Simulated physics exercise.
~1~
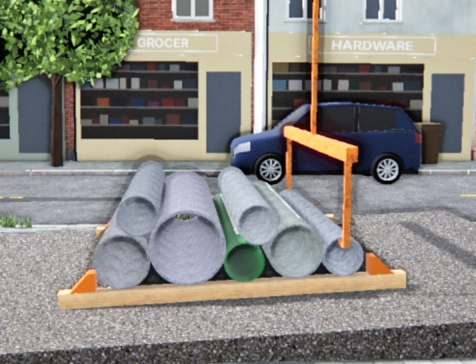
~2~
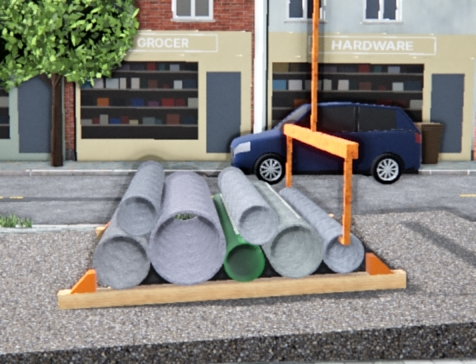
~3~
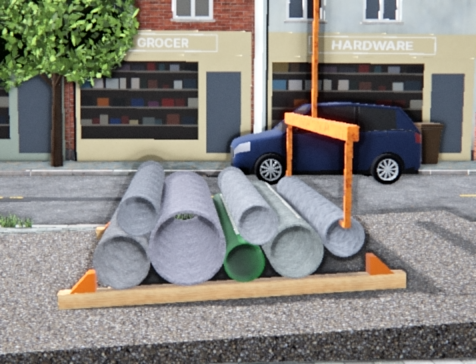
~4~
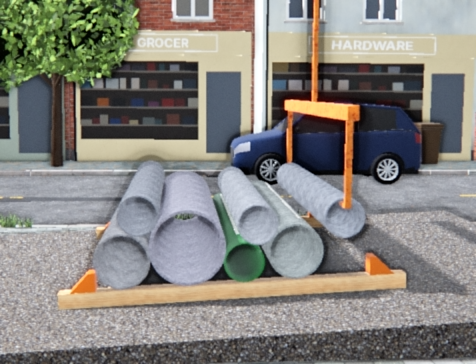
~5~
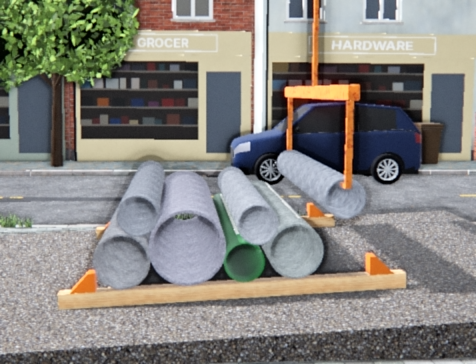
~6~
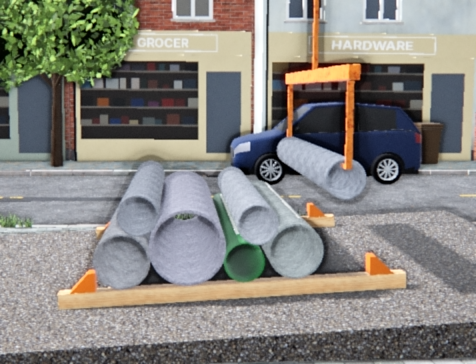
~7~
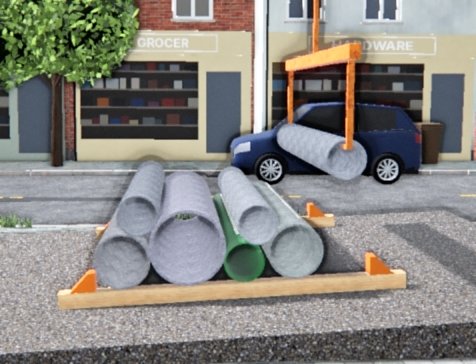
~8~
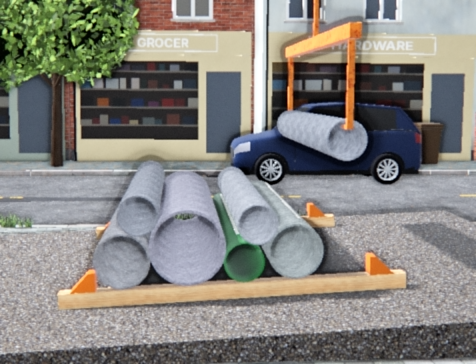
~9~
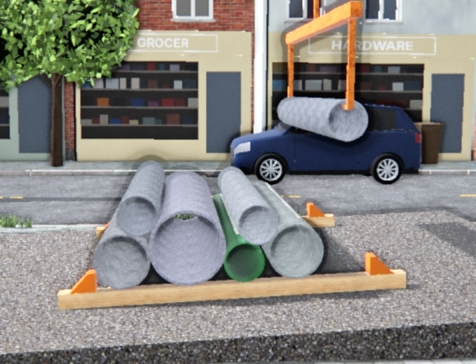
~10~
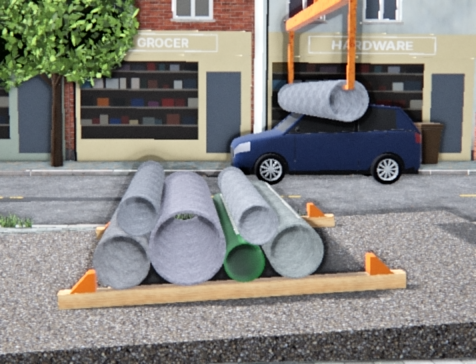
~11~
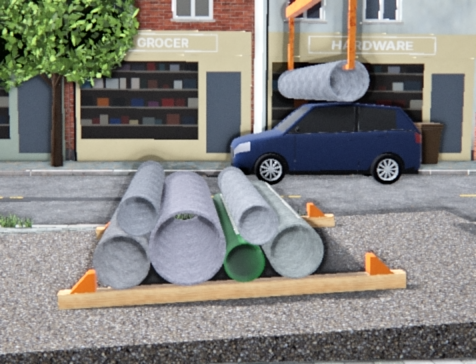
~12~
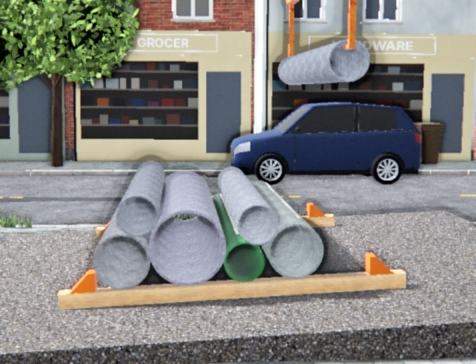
A stack of grey pipes with one green one sat on a gravel pad near a street while an orange lifting frame raised the rightmost grey pipe up past a parked blue car, leaving the green pipe and the others unmoved.
